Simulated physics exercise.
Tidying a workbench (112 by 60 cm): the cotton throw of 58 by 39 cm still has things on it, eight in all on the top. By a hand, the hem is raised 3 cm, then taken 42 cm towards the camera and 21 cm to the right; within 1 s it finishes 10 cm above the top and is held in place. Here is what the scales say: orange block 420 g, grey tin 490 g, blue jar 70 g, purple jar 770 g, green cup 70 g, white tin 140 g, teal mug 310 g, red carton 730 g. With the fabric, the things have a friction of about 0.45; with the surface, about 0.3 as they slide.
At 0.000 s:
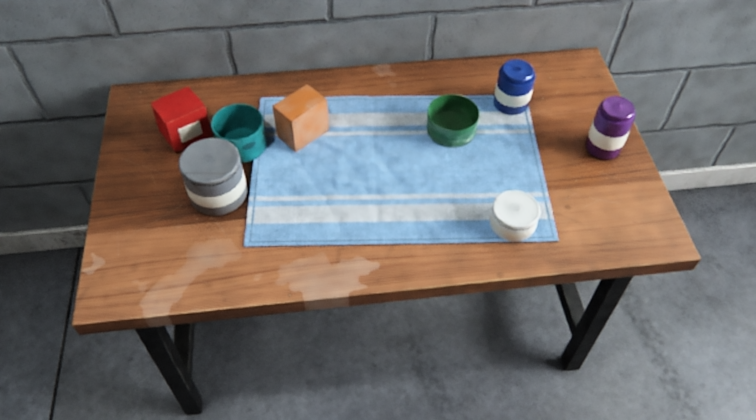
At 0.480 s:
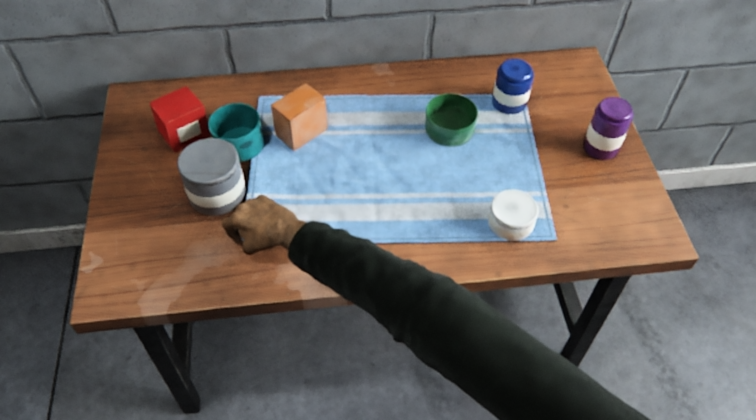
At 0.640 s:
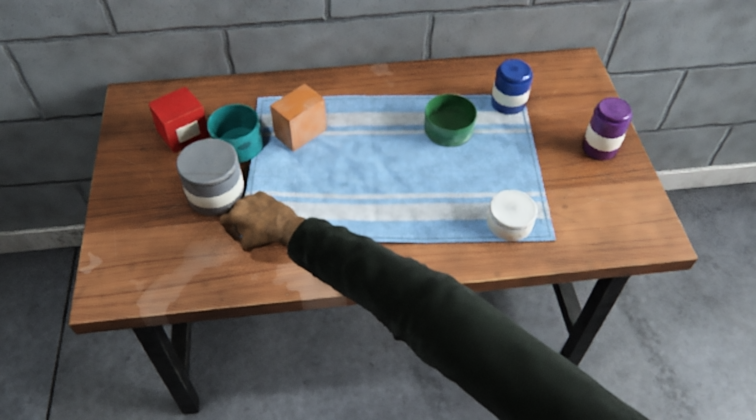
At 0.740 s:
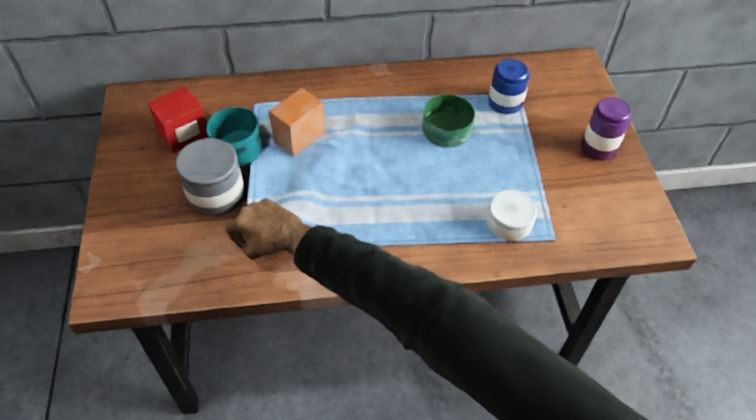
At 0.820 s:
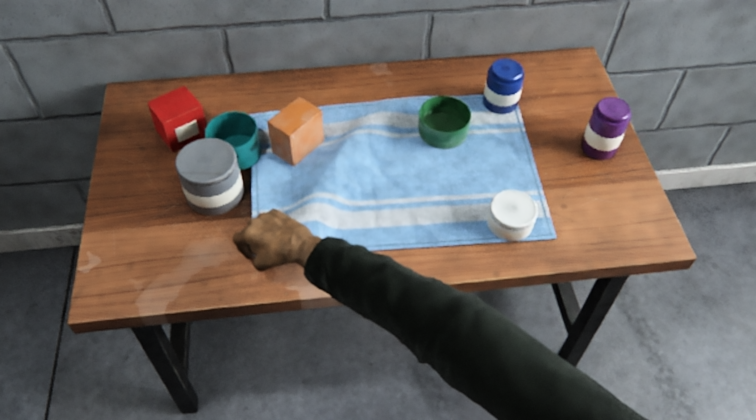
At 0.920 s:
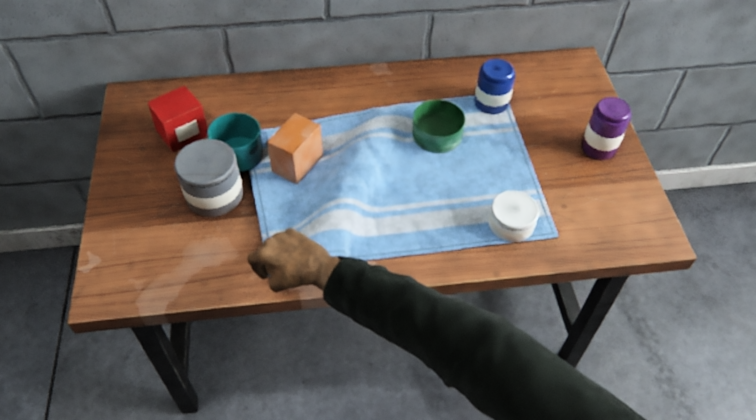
To begin with, a light blue cloth lies flat on a wooden table among jars, tins and other containers. A dark-sleeved arm reaches in and grips its near left corner, then drags it slightly toward the viewer and right, wrinkling it as the orange block shifts nearer and the green cup and blue jar slide left.
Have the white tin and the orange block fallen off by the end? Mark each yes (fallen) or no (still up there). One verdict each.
White tin: No, orange block: Yes.
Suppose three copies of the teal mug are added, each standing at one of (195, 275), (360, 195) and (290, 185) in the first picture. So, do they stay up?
In order: Holds on; comes off; comes off.
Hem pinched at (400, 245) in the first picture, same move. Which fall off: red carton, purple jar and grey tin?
Well, in that case the red carton survives on top, the purple jar survives on top and the grey tin survives on top.
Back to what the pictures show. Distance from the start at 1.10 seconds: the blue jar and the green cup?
I'd put the blue jar at some 10 centimetres and the green cup at some 8 centimetres.
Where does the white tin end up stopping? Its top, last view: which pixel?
It comes to rest at about (535, 231).
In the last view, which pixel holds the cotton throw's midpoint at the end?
(406, 277) or thereabouts.
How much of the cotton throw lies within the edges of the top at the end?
Some 50 in a hundred.
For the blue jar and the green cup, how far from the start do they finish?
The blue jar shifts 30 cm and the green cup shifts 30 cm.
At 1.1 s, 95 % of the cotton throw is still over the top; orange block 20 cm off its start, white tin 2 cm off its start, blue jar 10 cm off its start.
At 1.3 s, 75 % of the cotton throw is still over the top; orange block 32 cm off its start, white tin 4 cm off its start, blue jar 18 cm off its start.
At 1.4 s, 60 % of the cotton throw is still over the top; orange block 42 cm off its start at (315, 283), white tin 5 cm off its start at (536, 222), blue jar 26 cm off its start at (408, 110).
At 1.6 s, 50 % of the cotton throw is still over the top; orange block over the edge, white tin 6 cm off its start, blue jar 31 cm off its start.
At 3.2 s, 50 % of the cotton throw is still over the top; orange block over the edge, white tin 6 cm off its start at (535, 231), blue jar 31 cm off its start at (391, 129), green cup 28 cm off its start at (393, 211).
